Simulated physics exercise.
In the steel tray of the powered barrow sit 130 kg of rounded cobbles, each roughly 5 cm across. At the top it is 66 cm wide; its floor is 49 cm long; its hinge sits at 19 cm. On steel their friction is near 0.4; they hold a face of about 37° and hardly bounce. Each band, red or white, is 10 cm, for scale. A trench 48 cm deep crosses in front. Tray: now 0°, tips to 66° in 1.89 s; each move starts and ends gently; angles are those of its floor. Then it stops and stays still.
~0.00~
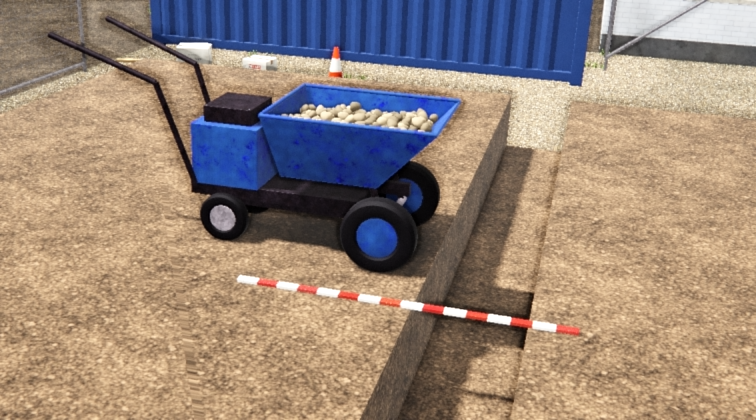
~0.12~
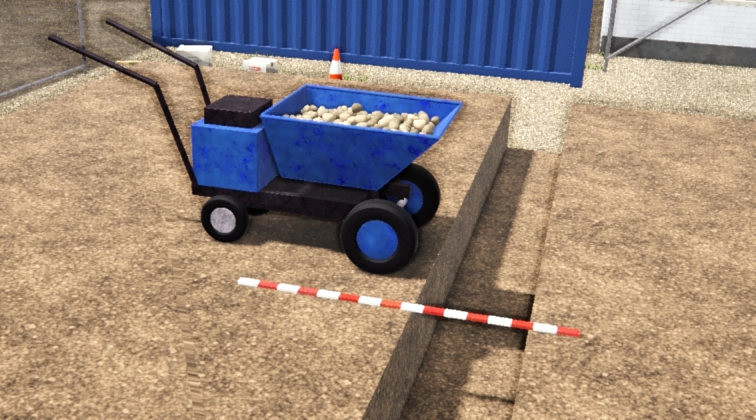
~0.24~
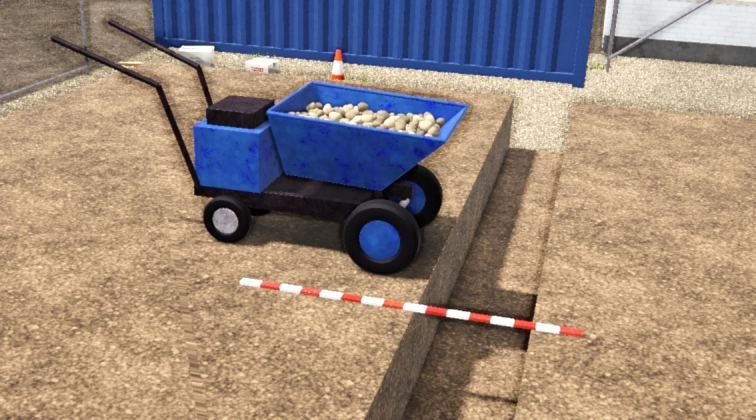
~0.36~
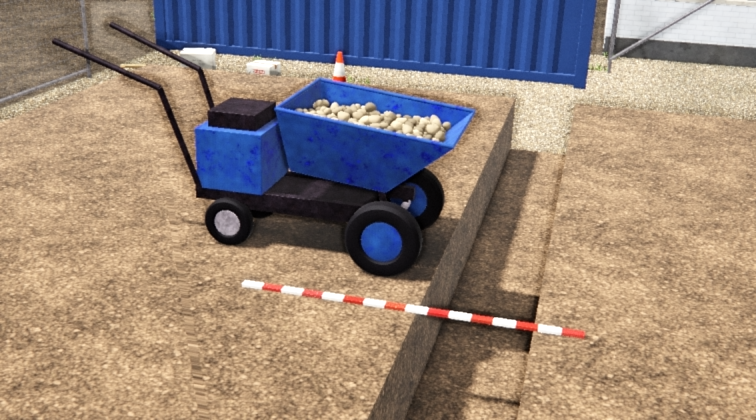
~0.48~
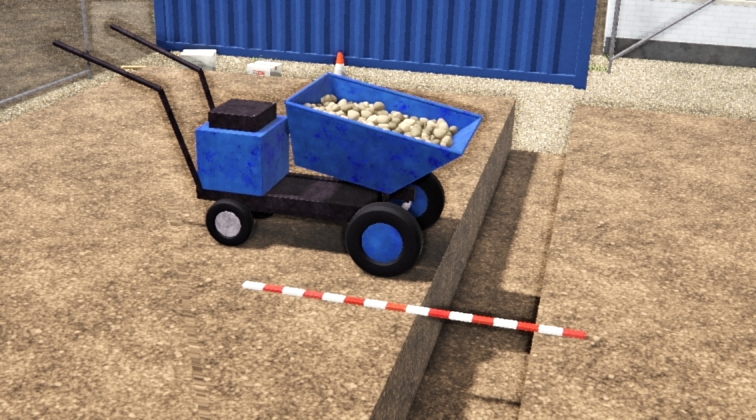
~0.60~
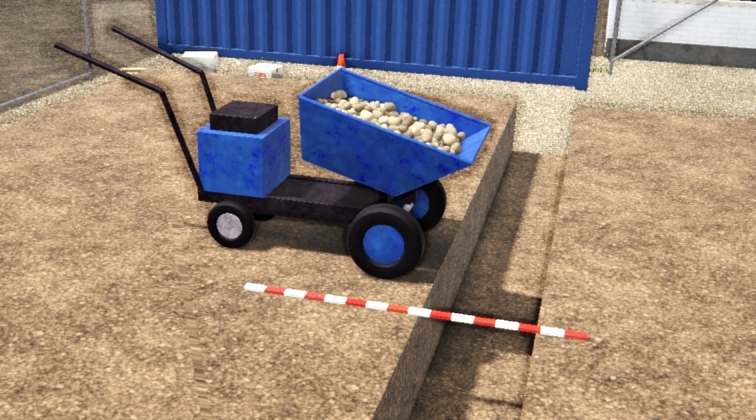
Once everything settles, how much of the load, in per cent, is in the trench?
Once it settles, about 62 per cent of the load is there.
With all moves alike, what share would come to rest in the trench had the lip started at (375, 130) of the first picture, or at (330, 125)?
About 100 per cent from the first spot, about 90 from the second.
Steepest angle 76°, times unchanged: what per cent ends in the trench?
Expect roughly 70 per cent.
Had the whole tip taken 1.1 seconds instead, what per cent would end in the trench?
I'd put it at roughly 55 per cent.
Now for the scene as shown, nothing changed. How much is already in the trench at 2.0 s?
By that point it's something like 20 in a hundred.
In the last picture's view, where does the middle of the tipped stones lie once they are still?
(527, 337).
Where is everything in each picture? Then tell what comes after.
In the first frame, the tray is at 0°, its lip at (437, 136); the top of the load is at (367, 115).
In the second frame, lip at (439, 138), floor tilted 1°, highest stones at (352, 115); the stones move at 0.1 m/s on average.
In the third frame, the tray is at 3°, its lip at (445, 141); the top of the load is at (343, 112); the stones move at 0.2 m/s on average.
In the fourth frame, the tray is at 6°, its lip at (453, 147); the top of the load is at (350, 111); the stones move at 0.3 m/s on average.
In the fifth frame, the tray is at 11°, its lip at (462, 154); the top of the load is at (342, 106); the stones move at 0.3 m/s on average.
In the sixth frame, the tray is at 16°, its lip at (472, 164); the top of the load is at (349, 102); the stones move at 0.4 m/s on average.
After 1.4 s the floor is at 56°; 100 % in the tray; the foremost stones are at (516, 212).
After 2.0 s the floor is at 66°; 56 % in the tray, 22 % in the trench, 22 % past the trench; the foremost stones are at (611, 286).
After 2.3 s the floor is at 66°; 28 % in the tray, 35 % in the trench, 37 % past the trench; the foremost stones are at (683, 284).
After 4.3 s the floor is at 66°; 0 % in the tray, 62 % in the trench, 38 % past the trench; the foremost stones are at (722, 281).
